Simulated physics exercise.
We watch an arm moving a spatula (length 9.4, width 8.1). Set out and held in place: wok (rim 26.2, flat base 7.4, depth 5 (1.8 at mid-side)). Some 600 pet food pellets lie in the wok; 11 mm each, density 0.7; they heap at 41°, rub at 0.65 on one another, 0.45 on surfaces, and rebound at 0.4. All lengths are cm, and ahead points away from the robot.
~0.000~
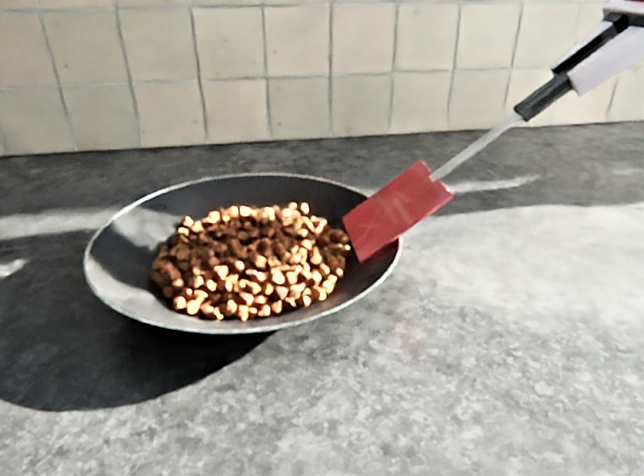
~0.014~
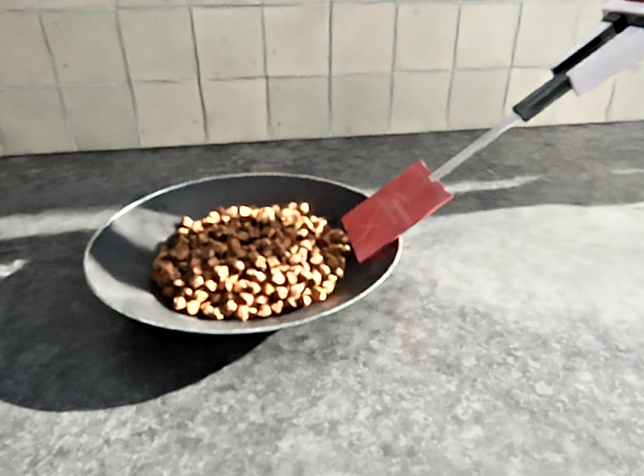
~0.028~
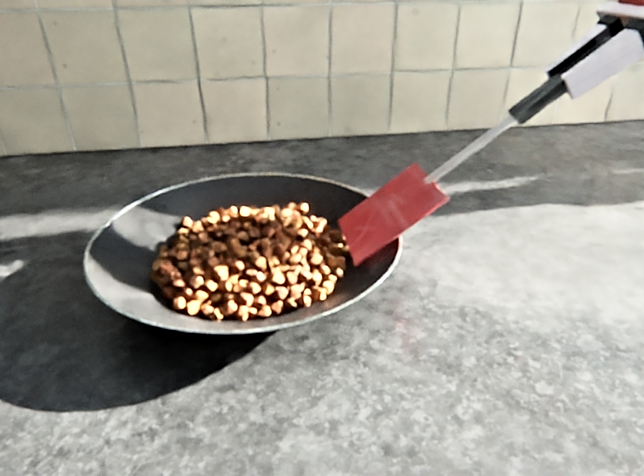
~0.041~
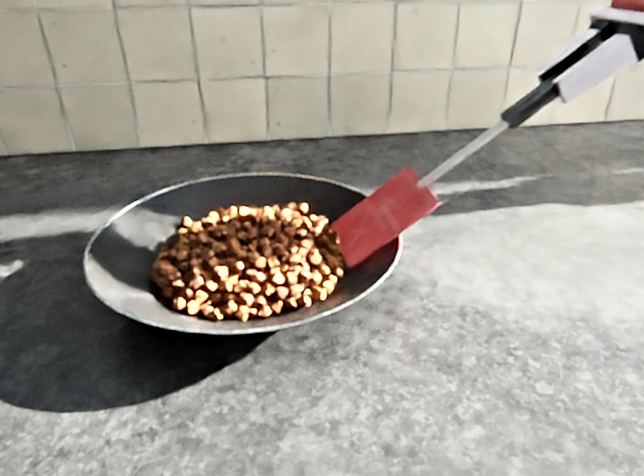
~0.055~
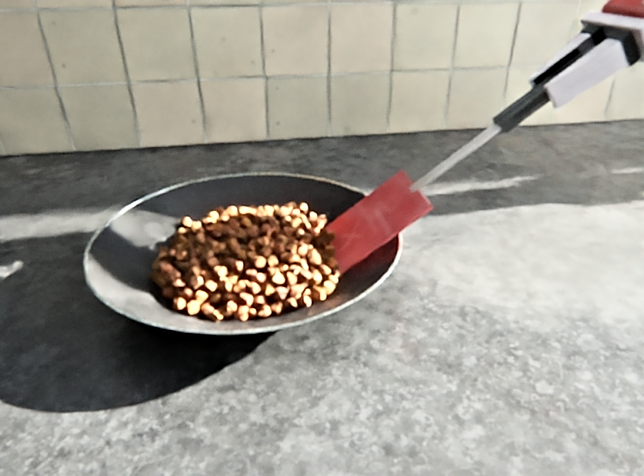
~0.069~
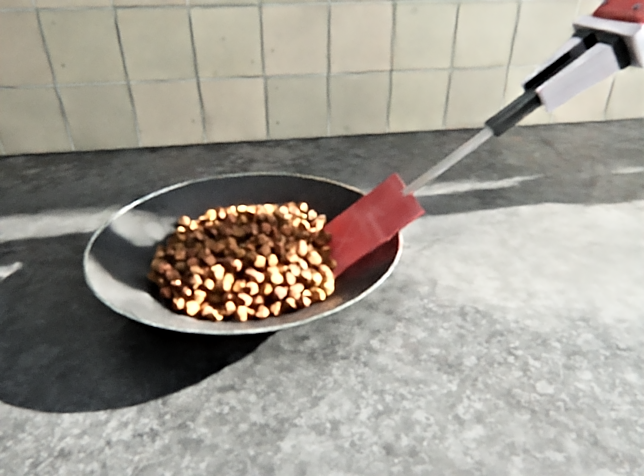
At first, a robot arm holds a red spatula at the right rim of a dark wok filled with a heap of small brown pellets. The arm then slides the spatula slowly left and slightly down into the wok, up against the heap's right edge, while the pellets barely shift.
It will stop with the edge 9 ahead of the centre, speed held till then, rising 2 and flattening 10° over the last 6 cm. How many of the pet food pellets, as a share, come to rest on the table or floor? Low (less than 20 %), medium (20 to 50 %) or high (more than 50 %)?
Share on the table or floor: Medium (20 to 50 %).
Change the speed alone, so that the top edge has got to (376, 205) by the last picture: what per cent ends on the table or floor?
Some 60 per cent.
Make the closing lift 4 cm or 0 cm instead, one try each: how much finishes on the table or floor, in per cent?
Some 35 and 35 per cent.
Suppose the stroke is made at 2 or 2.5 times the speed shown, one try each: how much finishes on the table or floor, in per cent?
About 55 and 55 per cent.
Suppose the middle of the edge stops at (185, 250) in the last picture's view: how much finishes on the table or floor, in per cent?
Some 10 per cent.
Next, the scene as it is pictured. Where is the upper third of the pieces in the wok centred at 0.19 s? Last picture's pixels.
Around (173, 243).
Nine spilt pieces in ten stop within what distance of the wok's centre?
Roughly 25 cm.
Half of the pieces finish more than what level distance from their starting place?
About 10 cm.
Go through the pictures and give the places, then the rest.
The first picture shows the spatula top edge at (436, 177), sloping 37°; upper third of the load around (254, 243), from x 155 to 345, top at y 205; 605 in the wok.
The second picture shows the spatula top edge at (435, 177), sloping 37°; upper third of the load around (254, 243), from x 155 to 345, top at y 205.
The third picture shows the spatula top edge at (431, 179), sloping 37°; upper third of the load around (254, 243), from x 155 to 345, top at y 205.
The fourth picture shows the spatula top edge at (424, 183), sloping 37°; upper third of the load around (255, 243), from x 155 to 340, top at y 205.
The fifth picture shows the spatula top edge at (416, 187), sloping 37°; upper third of the load around (253, 242), from x 155 to 335, top at y 205.
The sixth picture shows the spatula top edge at (409, 191), sloping 37°; upper third of the load around (252, 240), from x 155 to 330, top at y 205; 605 in the wok.
After 0.19 s, sloping 37°, highest piece 6 above the table; 605 in the wok.
After 0.32 s, sloping 34°, highest piece 8 above the table; 577 in the wok, 2 on the table or floor, 26 on the blade or in flight.
After 0.58 s, sloping 27°, highest piece 7 above the table; 389 in the wok, 208 on the table or floor, 8 on the blade or in flight.
After 1.63 s, sloping 27°, highest piece 7 above the table; 384 in the wok, 221 on the table or floor.
In the end, 384 in the wok, 221 on the table or floor. That is 37 % on the table or floor.
